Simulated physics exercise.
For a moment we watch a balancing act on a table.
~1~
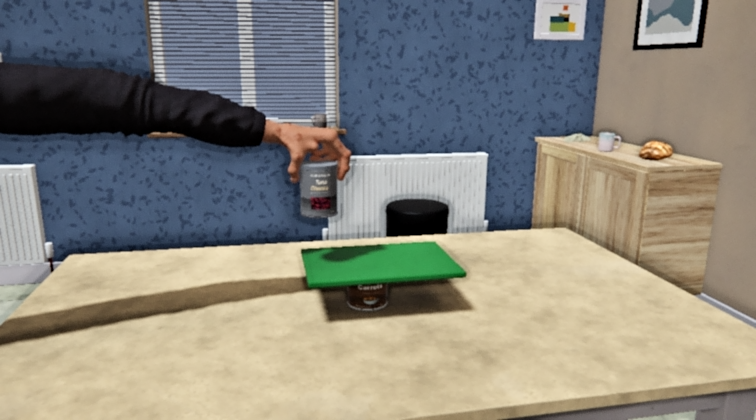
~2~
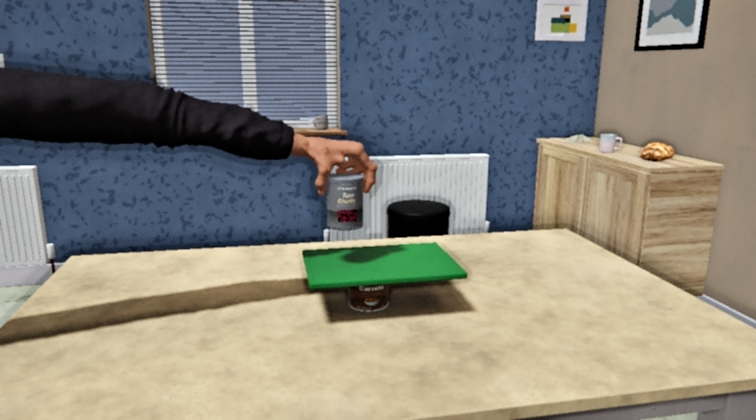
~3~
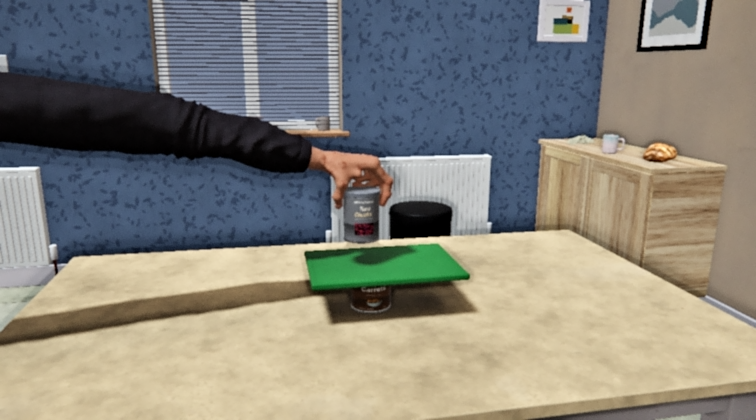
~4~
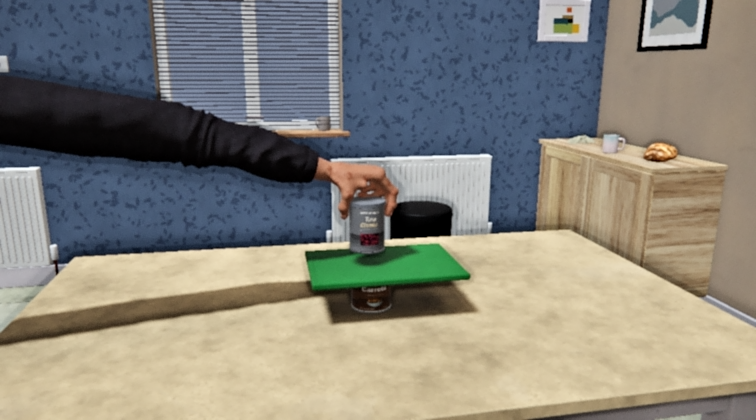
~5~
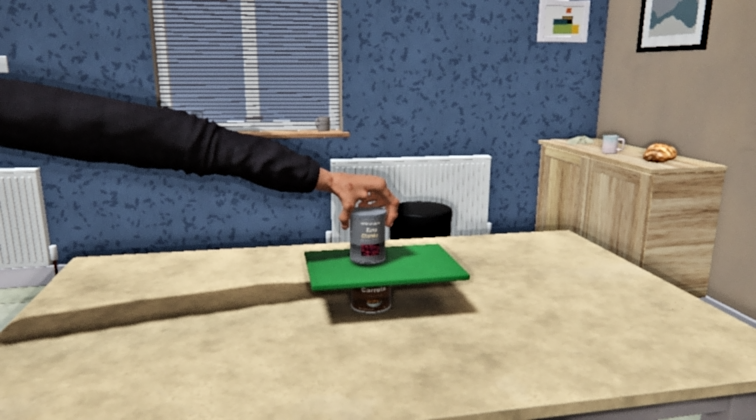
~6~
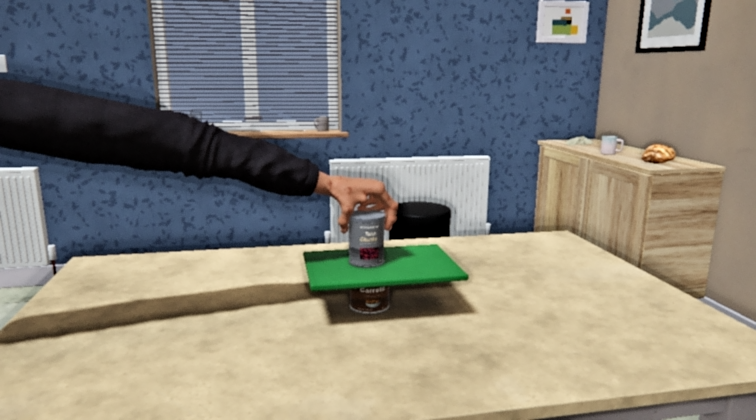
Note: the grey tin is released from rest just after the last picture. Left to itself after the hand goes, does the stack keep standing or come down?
It keeps standing.
Then, 0.20 s after the last picture, nothing has stirred.
Then, 0.50 s after the last picture, grey tin resting near (367, 239).
At rest, all 3 in place. Seen from the same camera at the end, grey tin near (367, 239). The stack keeps its balance.
